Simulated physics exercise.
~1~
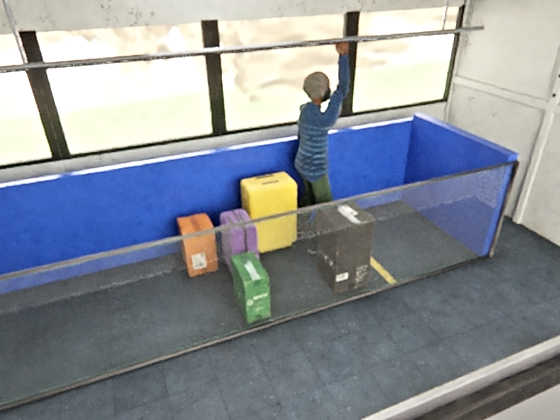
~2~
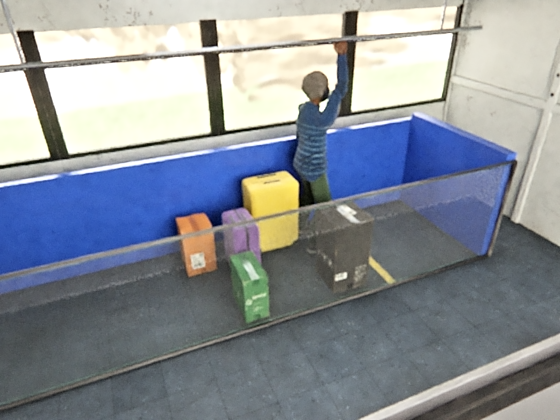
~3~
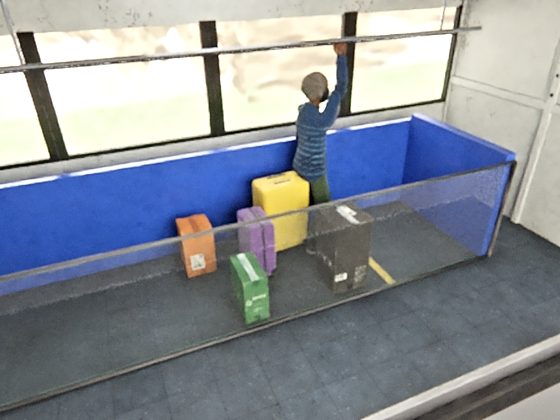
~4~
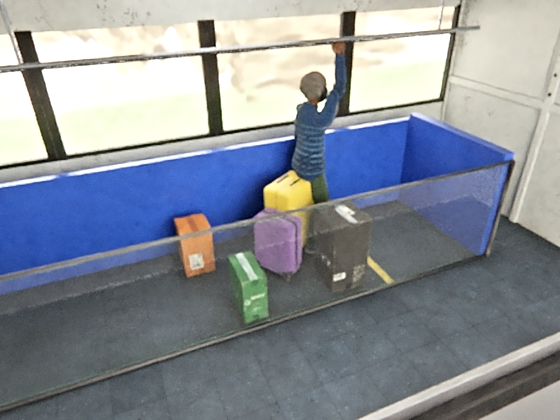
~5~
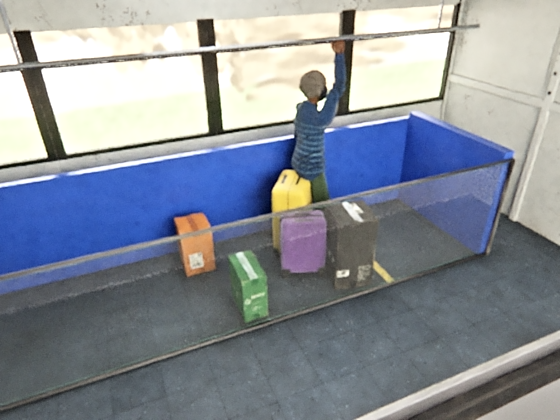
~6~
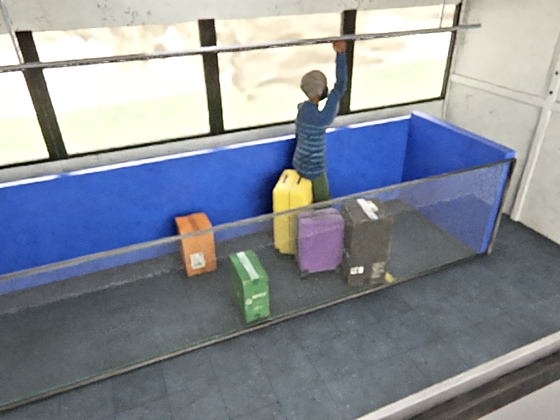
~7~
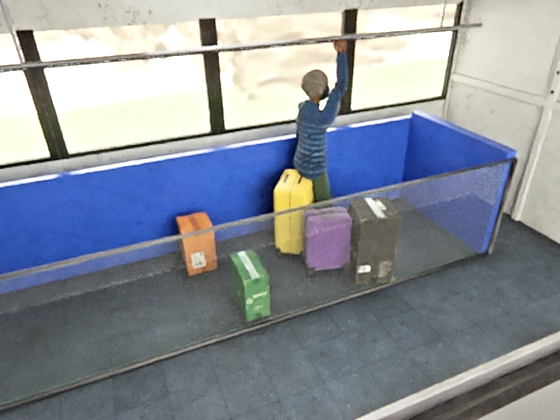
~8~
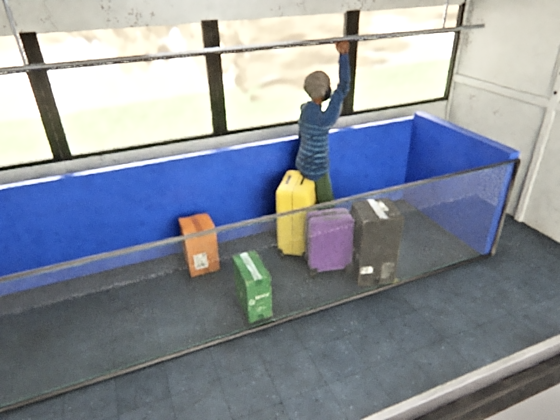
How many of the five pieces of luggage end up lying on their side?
None of them do. All five pieces are still standing upright at the end.
